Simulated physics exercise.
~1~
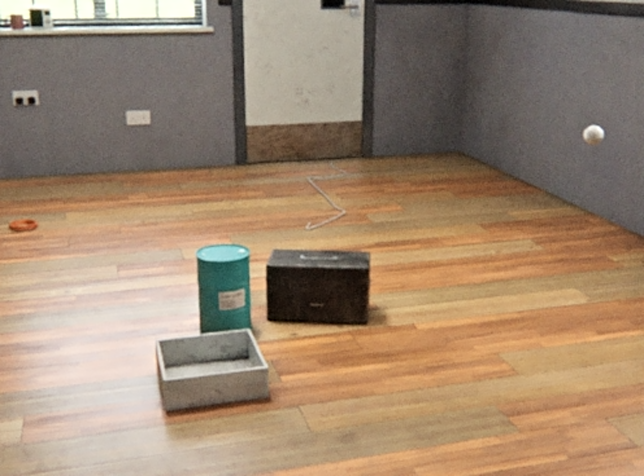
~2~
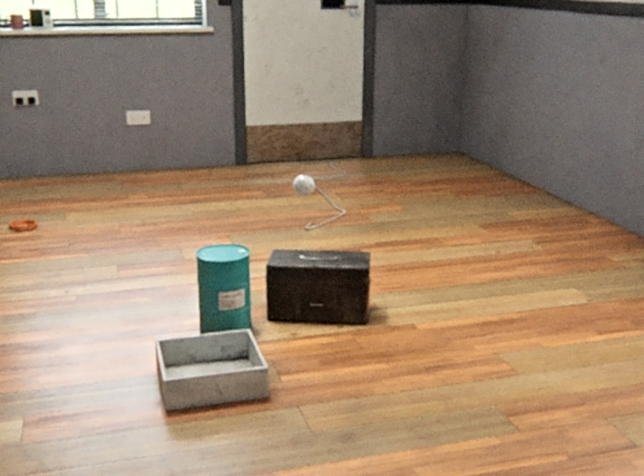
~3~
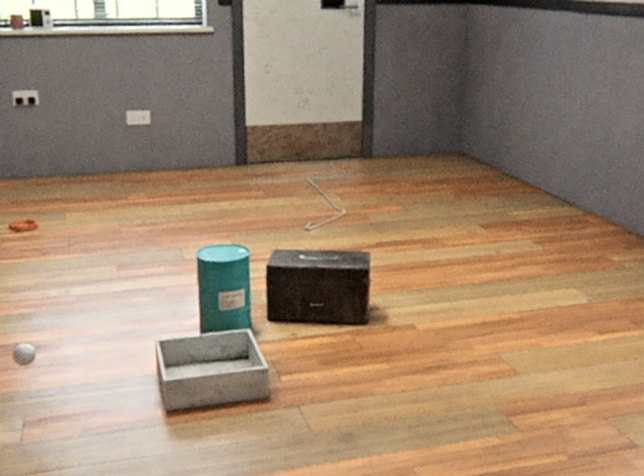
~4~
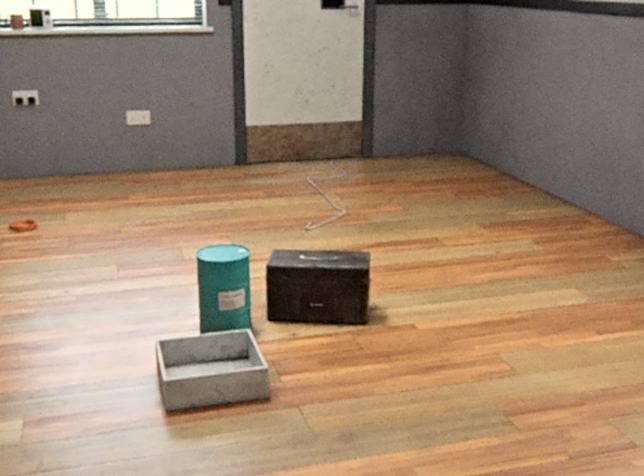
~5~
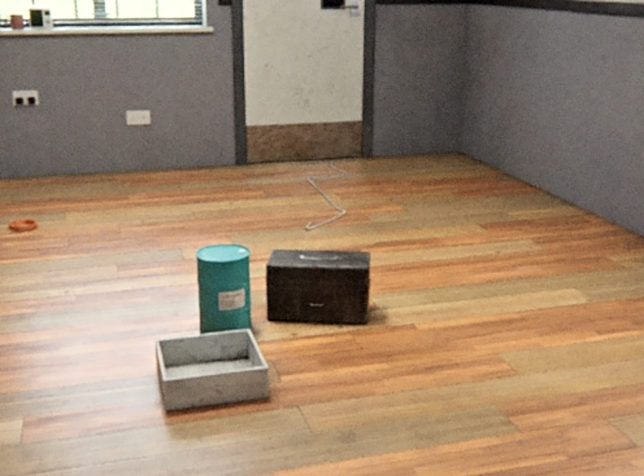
A black toolbox and a turquoise canister stood still behind an open grey box on the wooden floor while a white onion flew in from the right, moved left past them and down, and went out of view without landing in the box.
